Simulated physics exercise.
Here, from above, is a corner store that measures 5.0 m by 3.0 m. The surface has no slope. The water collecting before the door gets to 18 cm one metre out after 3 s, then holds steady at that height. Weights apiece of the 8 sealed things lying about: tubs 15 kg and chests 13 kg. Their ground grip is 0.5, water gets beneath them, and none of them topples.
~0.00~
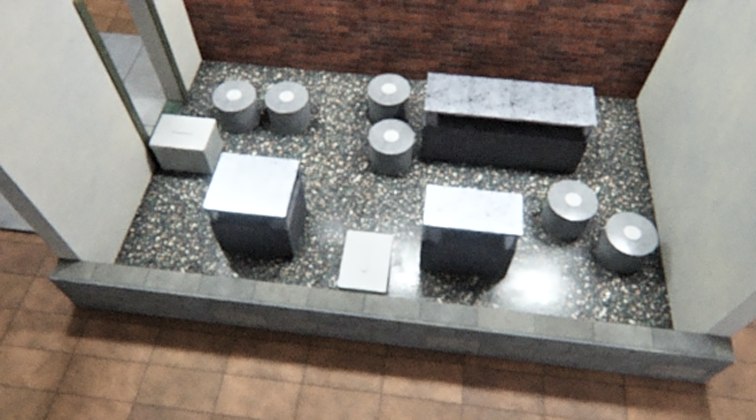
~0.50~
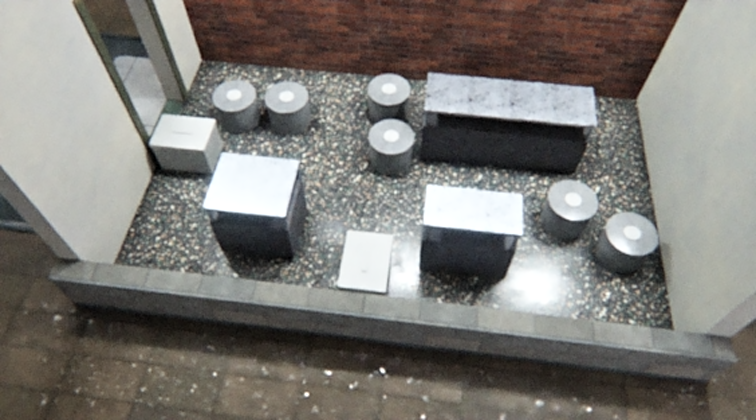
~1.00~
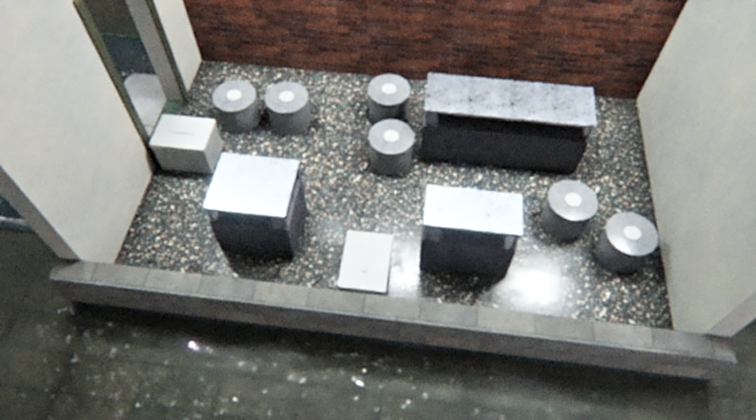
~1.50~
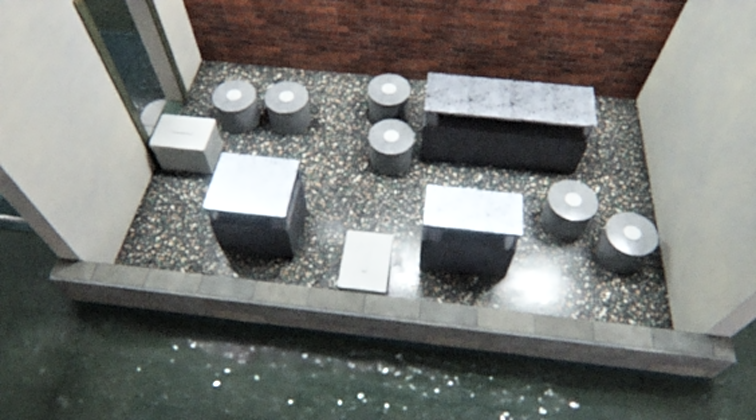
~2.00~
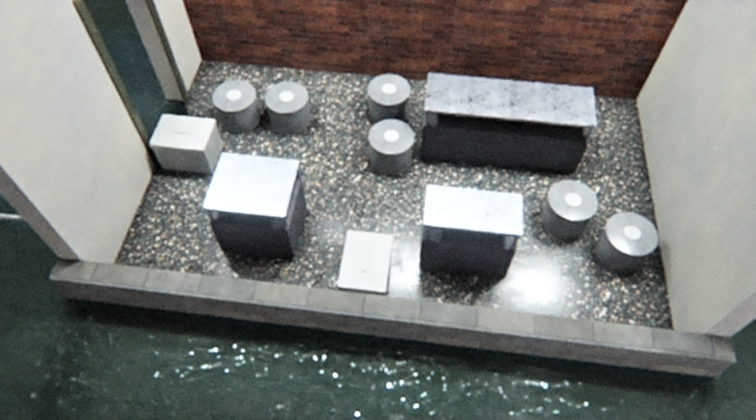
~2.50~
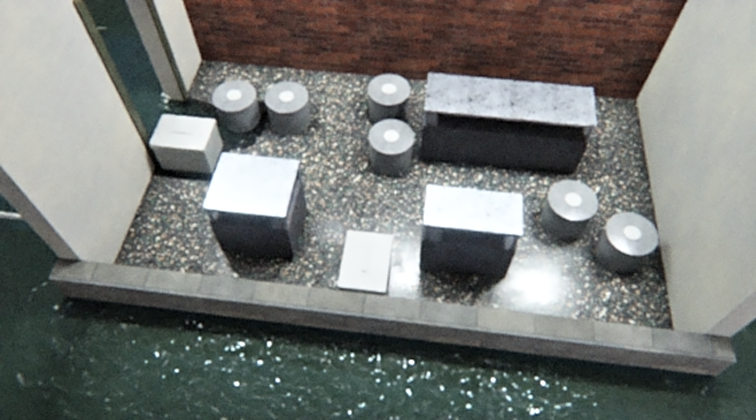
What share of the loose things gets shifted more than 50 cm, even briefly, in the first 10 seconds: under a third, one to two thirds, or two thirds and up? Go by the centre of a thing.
Under a third.
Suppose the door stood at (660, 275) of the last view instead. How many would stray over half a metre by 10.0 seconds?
Then 1 of them would.
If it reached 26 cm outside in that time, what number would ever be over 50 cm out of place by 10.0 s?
Count: 6.
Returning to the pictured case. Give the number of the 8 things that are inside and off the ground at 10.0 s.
By my count, 0.
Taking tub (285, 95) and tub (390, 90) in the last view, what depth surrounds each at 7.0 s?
First roughly 3 cm, second roughly 5 cm.
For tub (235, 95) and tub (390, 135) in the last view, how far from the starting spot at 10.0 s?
10 cm and 0 cm respectively.
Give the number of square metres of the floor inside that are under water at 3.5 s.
Close to 2.5 m2, I'd say.
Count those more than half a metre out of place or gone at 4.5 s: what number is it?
Tally at that time: 0.
After 3.5 s 0 of 8 are over 50 cm from their spots; 0 afloat.
After 4.5 s 0 of 8 are over 50 cm from their spots; 0 afloat.
After 7.0 s 1 of 8 are over 50 cm from their spots; 0 afloat.
After 10.0 s 1 of 8 are over 50 cm from their spots, and 1 have been at some point; 0 afloat.
